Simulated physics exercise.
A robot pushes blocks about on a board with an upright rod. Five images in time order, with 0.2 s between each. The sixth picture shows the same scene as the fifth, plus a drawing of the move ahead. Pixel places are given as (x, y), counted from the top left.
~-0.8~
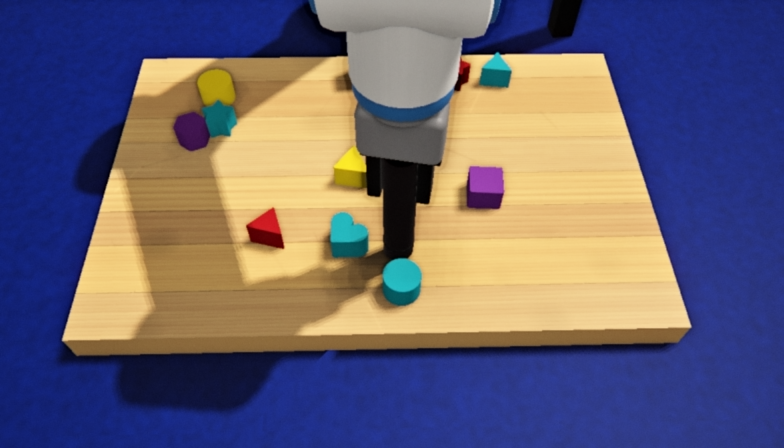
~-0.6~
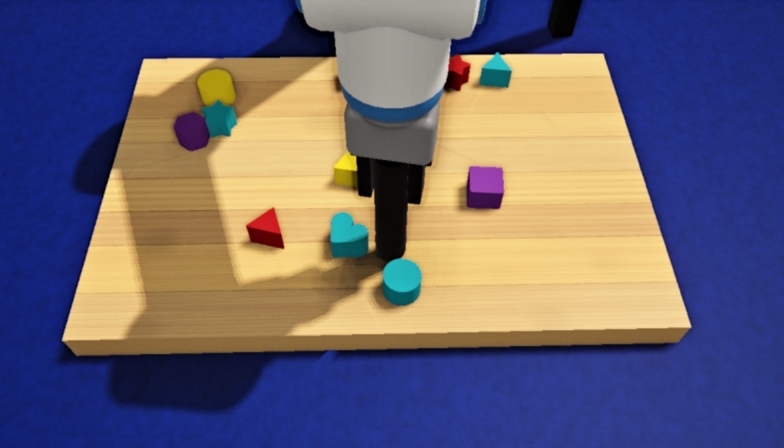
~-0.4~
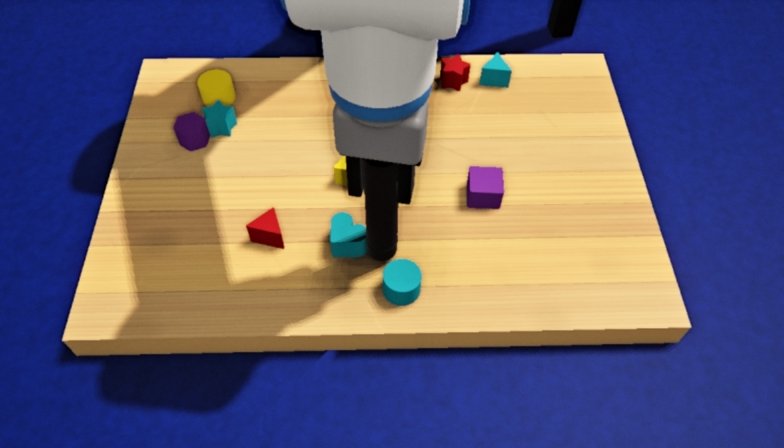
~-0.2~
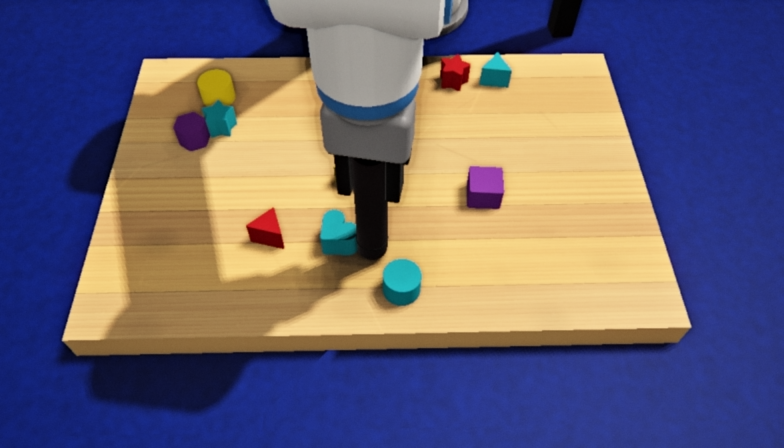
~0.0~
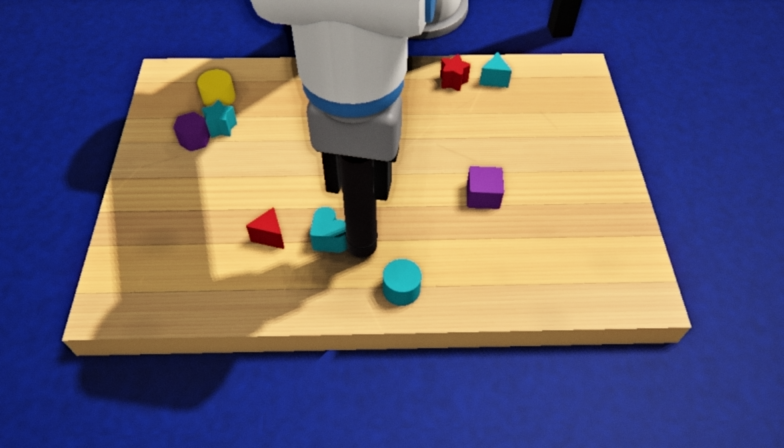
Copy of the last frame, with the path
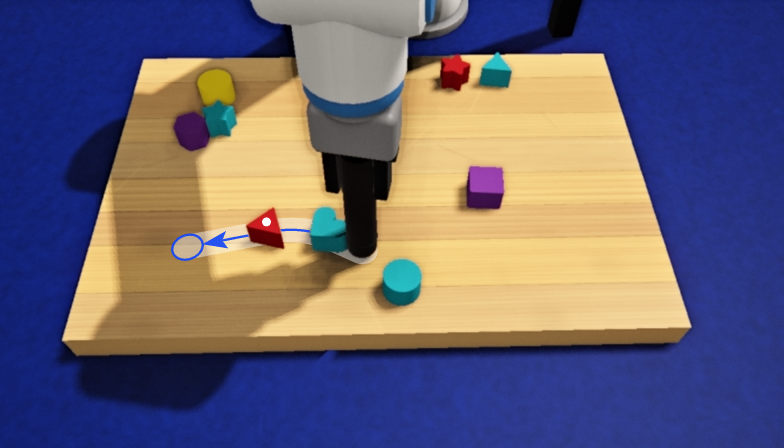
A robot arm moves its black rod left and nudges a turquoise heart block slightly left.
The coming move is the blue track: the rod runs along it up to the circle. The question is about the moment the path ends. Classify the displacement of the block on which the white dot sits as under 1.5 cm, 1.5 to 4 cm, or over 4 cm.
I reckon it covers more than 4 cm.
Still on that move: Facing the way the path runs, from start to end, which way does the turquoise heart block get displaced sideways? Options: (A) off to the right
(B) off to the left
That would be A.
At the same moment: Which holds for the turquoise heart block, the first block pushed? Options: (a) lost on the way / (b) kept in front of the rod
a: Lost on the way.
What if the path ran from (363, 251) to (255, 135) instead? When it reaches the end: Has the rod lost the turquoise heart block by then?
It seems so.
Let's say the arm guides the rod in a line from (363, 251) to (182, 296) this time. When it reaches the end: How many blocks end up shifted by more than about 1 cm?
My prediction: One block.
The line goes from (363, 251) through (308, 231) and (249, 235) to (188, 247); the dot is on the red triangle.
On the path given first. One third of the way, rod (305, 226); red triangle (242, 221), turned 15° anticlockwise; turquoise heart block (269, 205).
Two thirds of the way, rod (247, 230); red triangle (213, 224), turned 15° anticlockwise; turquoise heart block (228, 196), turned 55° clockwise.
At the end, rod (185, 242); red triangle (154, 229), turned 30° clockwise; turquoise heart block (223, 195), turned 80° clockwise; turquoise cylinder unmoved.
